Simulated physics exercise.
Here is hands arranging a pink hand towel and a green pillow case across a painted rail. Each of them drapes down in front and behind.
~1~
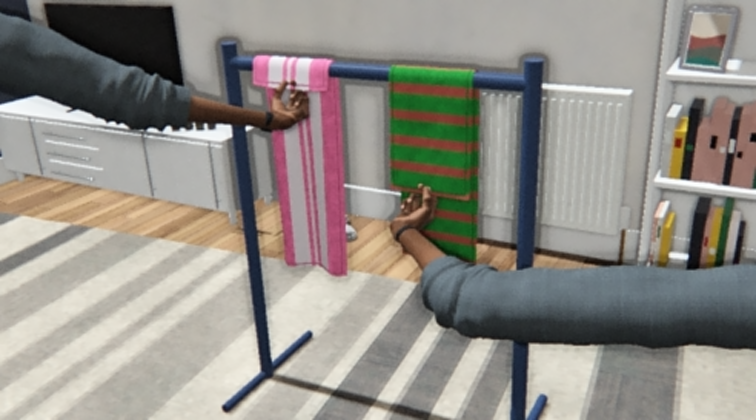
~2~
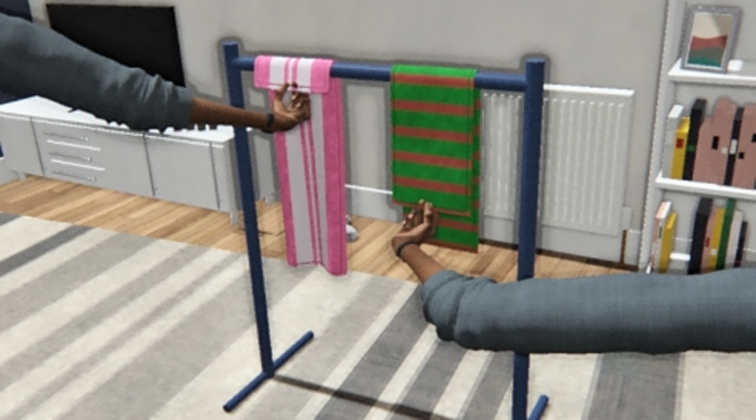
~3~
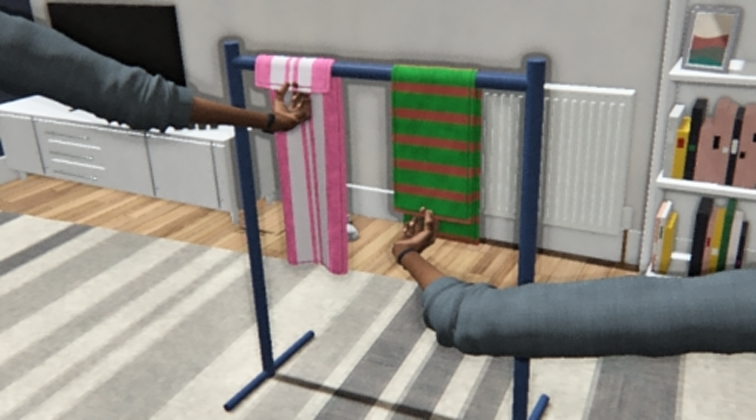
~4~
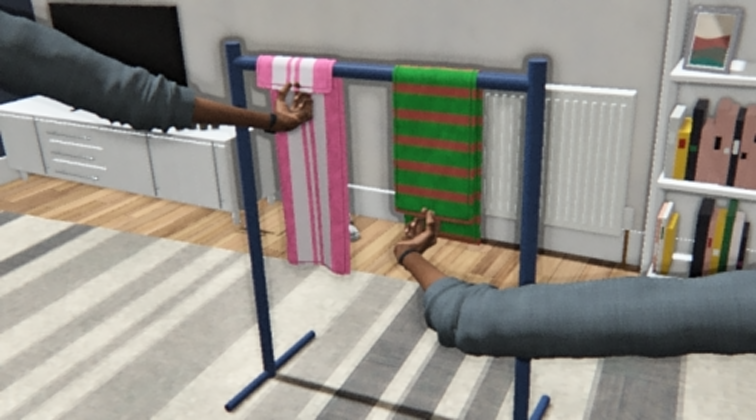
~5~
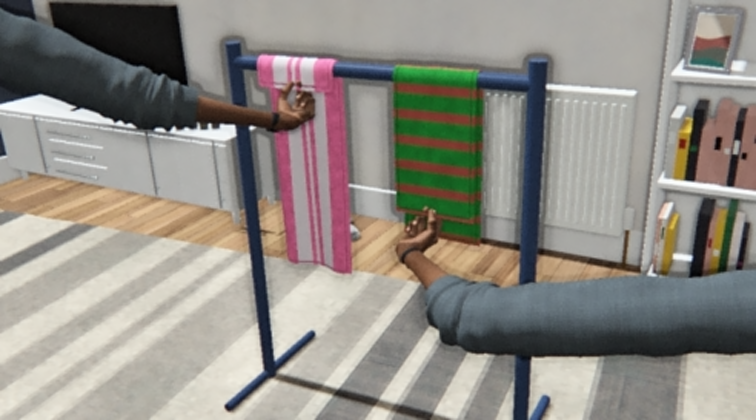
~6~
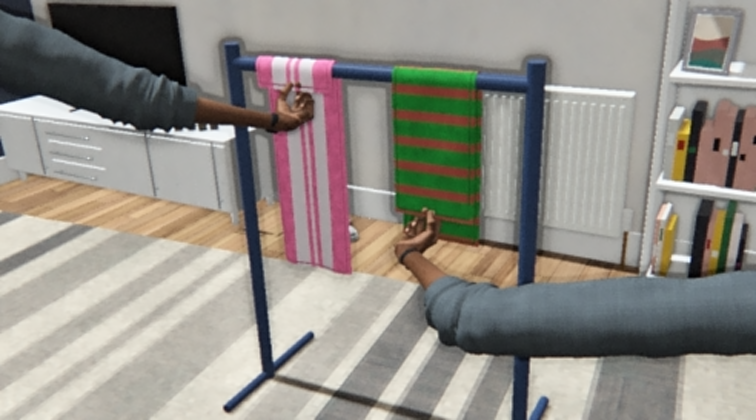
A hand at the right draws down the front of a green cloth with reddish-brown stripes until it hangs nearly level with the back, then barely moves, while the left hand stays near a pink-and-white striped cloth, its front much shorter. Both drape over a dark blue rail between grey-sleeved arms. The steady, slightly high view shows a living room with striped rug, radiator and bookshelf.
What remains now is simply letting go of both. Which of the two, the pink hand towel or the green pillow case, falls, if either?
Pink hand towel - falls. Green pillow case - does not fall.
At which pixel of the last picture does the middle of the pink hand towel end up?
About (329, 386) in the last view.
Then, 0.50 s past the final frame, hand towel clear of the rail and dropping near (323, 313); pillow case unmoved.
Then, 0.80 s past the final frame, hand towel in a heap on the floor near (329, 385); pillow case unmoved.
When it is over, hand towel in a heap on the floor near (329, 386); pillow case unmoved. The pink hand towel is pulled off by its long side and the green pillow case stays on.
